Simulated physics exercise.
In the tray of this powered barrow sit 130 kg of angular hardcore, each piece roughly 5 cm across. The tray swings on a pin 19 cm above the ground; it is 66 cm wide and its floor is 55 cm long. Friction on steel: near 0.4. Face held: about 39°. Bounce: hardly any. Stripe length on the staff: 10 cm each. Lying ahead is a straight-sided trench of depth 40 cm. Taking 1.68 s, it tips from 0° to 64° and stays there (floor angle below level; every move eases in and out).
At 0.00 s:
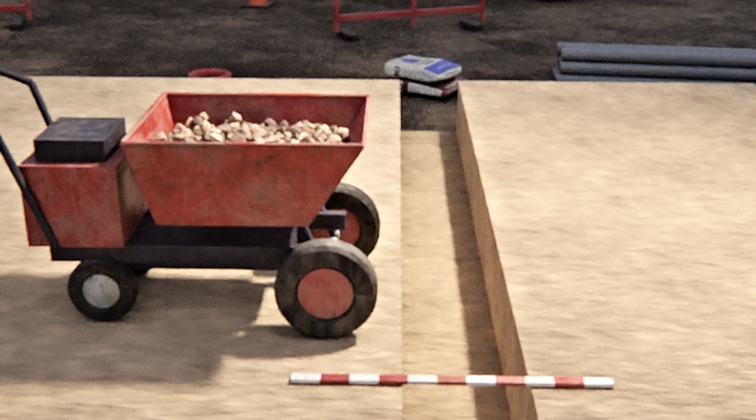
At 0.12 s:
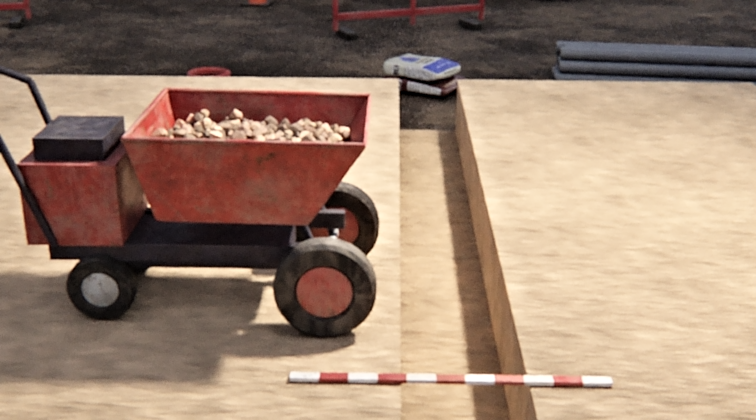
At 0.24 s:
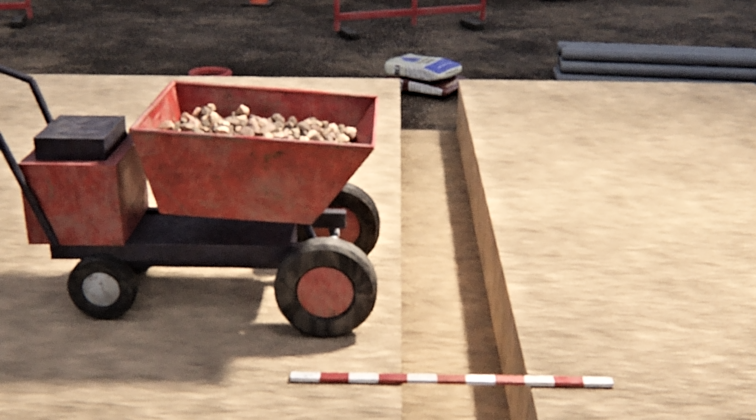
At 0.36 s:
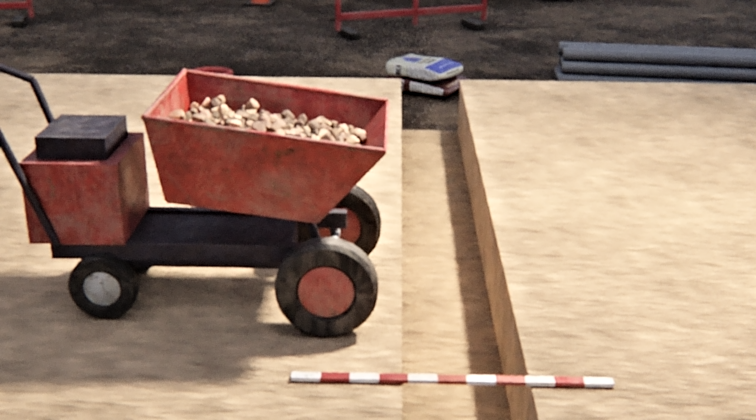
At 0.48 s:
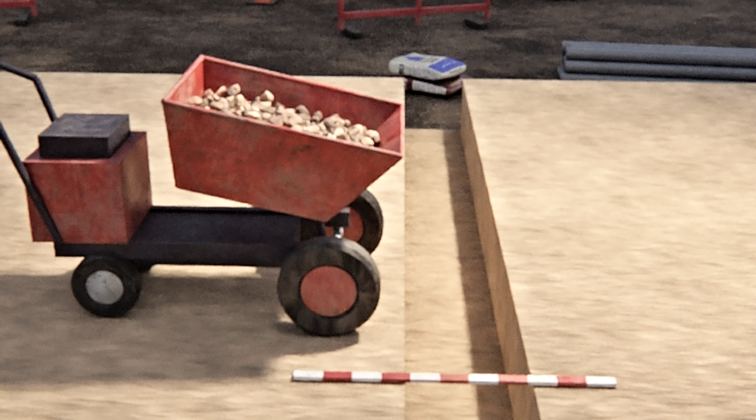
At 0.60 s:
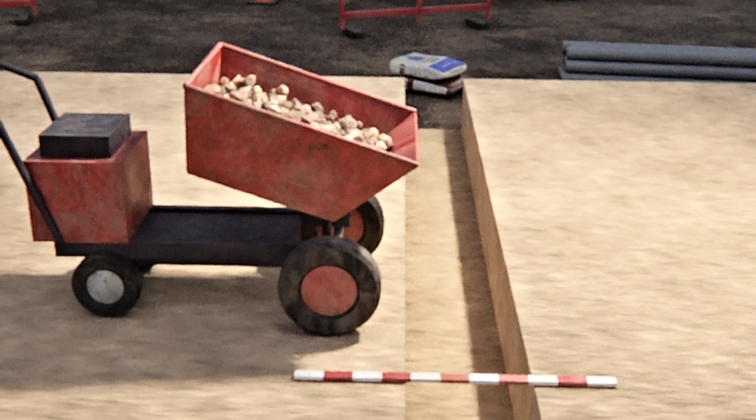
A red powered barrow stands beside a trench as its stone-filled tray tilts to the right.
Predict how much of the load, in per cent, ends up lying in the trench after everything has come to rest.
Roughly 18 per cent of it.
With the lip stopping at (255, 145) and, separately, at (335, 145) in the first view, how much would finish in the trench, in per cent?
First some 30, then 25 per cent.
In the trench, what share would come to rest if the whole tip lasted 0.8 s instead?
Probably about 15 in a hundred.
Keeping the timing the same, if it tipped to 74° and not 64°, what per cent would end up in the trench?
It would be close to 50 percent.
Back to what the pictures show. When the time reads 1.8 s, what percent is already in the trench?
About 5%.
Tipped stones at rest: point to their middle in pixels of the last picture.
At about pixel (501, 379) in the last view.
After 1.3 s the floor is at 54°; 100 % in the tray; the foremost stones are at (458, 208).
After 1.8 s the floor is at 64°; 96 % in the tray, 3 % in the trench, 1 % past the trench; the foremost stones are at (544, 296).
After 2.1 s the floor is at 64°; 83 % in the tray, 9 % in the trench, 9 % past the trench; the foremost stones are at (590, 292).
After 4.1 s the floor is at 64°; 70 % in the tray, 18 % in the trench, 12 % past the trench; the foremost stones are at (611, 297).
